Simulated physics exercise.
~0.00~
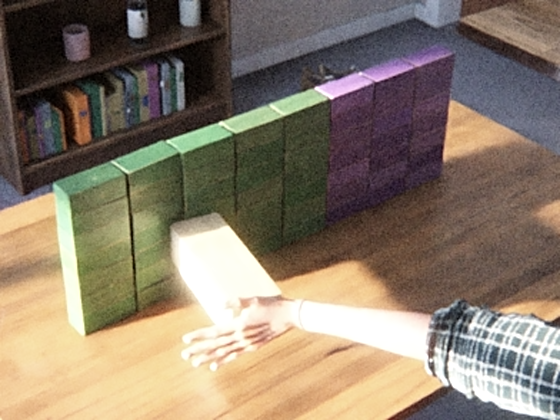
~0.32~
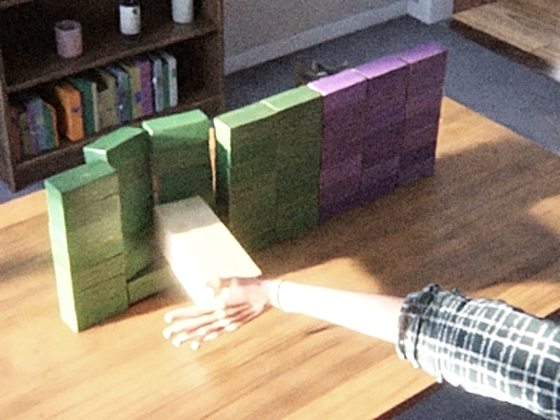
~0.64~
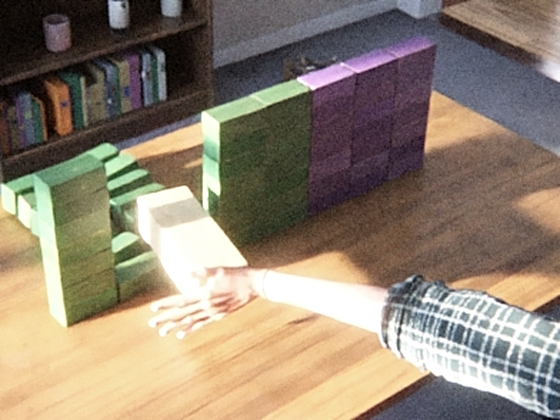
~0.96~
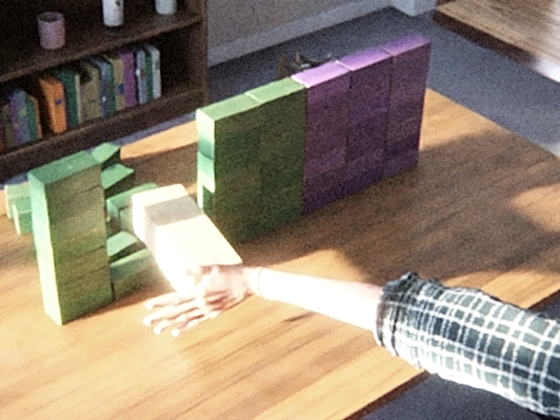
A wall of green and purple wooden blocks stands on a sunlit wooden table, seen from above at an angle, with a dark bookshelf behind it on the left. A hand in a dark checked sleeve reaches in from the right, pressing a long pale block against the green section. The green columns there shift and lean back, opening gaps, then topple behind the wall in a jumble. The hand stays on the pale block, which rests in the opening. One green column still stands at the left end, and the remaining green and all the purple blocks stay upright.
